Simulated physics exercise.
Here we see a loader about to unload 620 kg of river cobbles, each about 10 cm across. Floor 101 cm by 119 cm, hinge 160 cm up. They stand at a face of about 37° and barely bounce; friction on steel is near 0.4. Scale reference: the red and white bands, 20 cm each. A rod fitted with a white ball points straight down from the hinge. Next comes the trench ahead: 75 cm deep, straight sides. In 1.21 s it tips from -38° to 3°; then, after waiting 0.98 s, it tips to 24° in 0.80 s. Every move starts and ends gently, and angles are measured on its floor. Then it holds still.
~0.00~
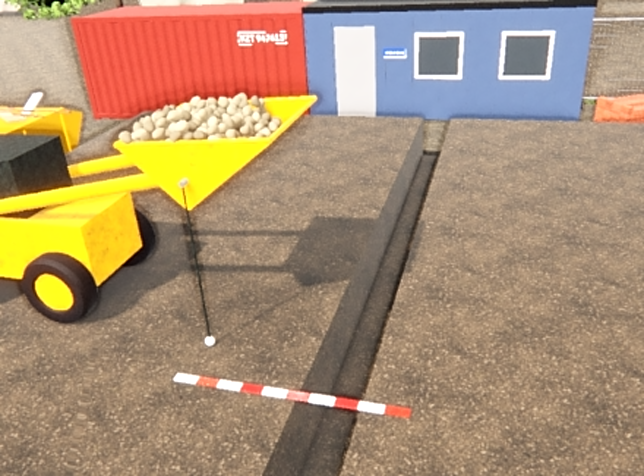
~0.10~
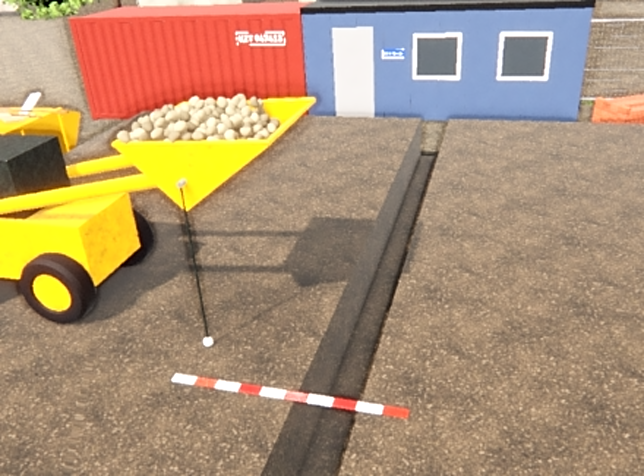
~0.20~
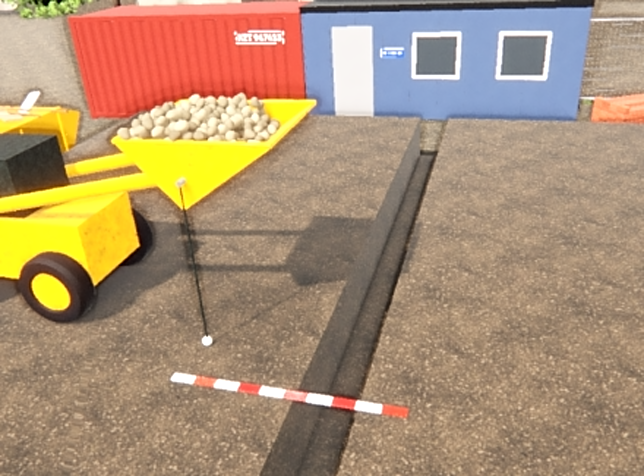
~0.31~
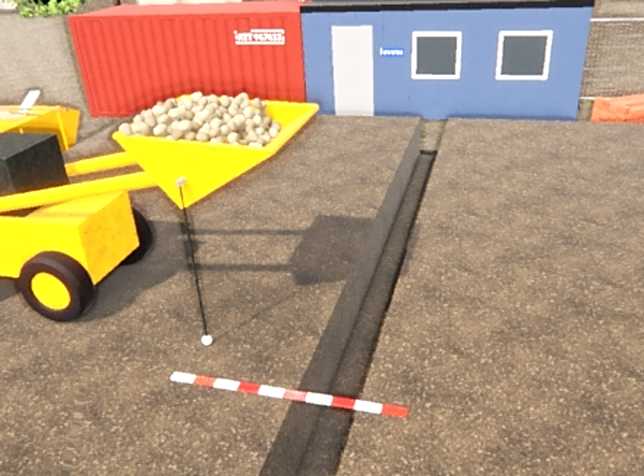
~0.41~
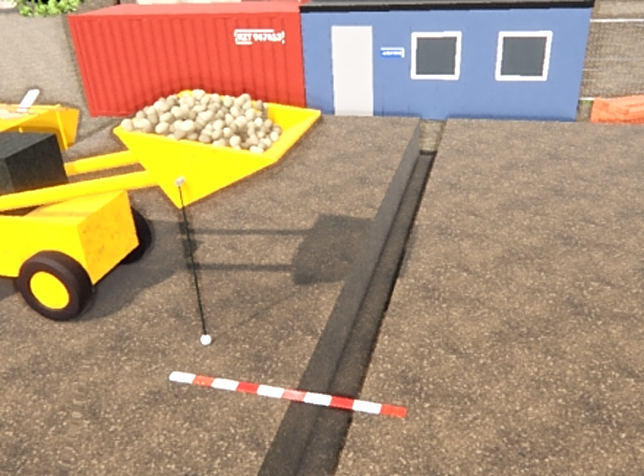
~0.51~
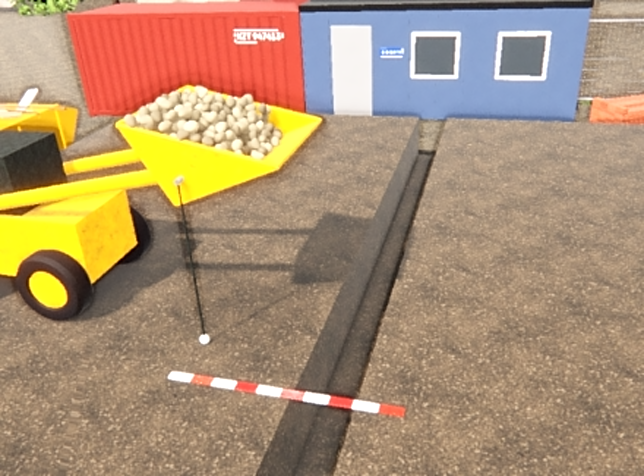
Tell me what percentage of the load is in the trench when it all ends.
I would put it at 95 %.
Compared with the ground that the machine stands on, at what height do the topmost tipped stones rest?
It rests some 10 cm higher than the ground the machine stands on.
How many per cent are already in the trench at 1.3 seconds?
0 per cent, give or take.
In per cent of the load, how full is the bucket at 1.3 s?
About 100 per cent.
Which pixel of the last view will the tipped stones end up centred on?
Resting centre: About (358, 367).
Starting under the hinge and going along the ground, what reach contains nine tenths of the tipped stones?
Roughly 150 cm out along the ground.
After 0.9 s the floor is at -3°; 100 % in the bucket; the foremost stones are at (268, 165).
After 1.3 s the floor is at 3°; 99 % in the bucket, 1 % short of the trench; the foremost stones are at (284, 182).
After 3.4 s the floor is at 24°; 47 % in the bucket, 21 % short of the trench, 32 % in the trench; the foremost stones are at (376, 384).
After 6.2 s the floor is at 24°; 0 % in the bucket, 5 % short of the trench, 94 % in the trench, 2 % past the trench; the foremost stones are at (434, 336).
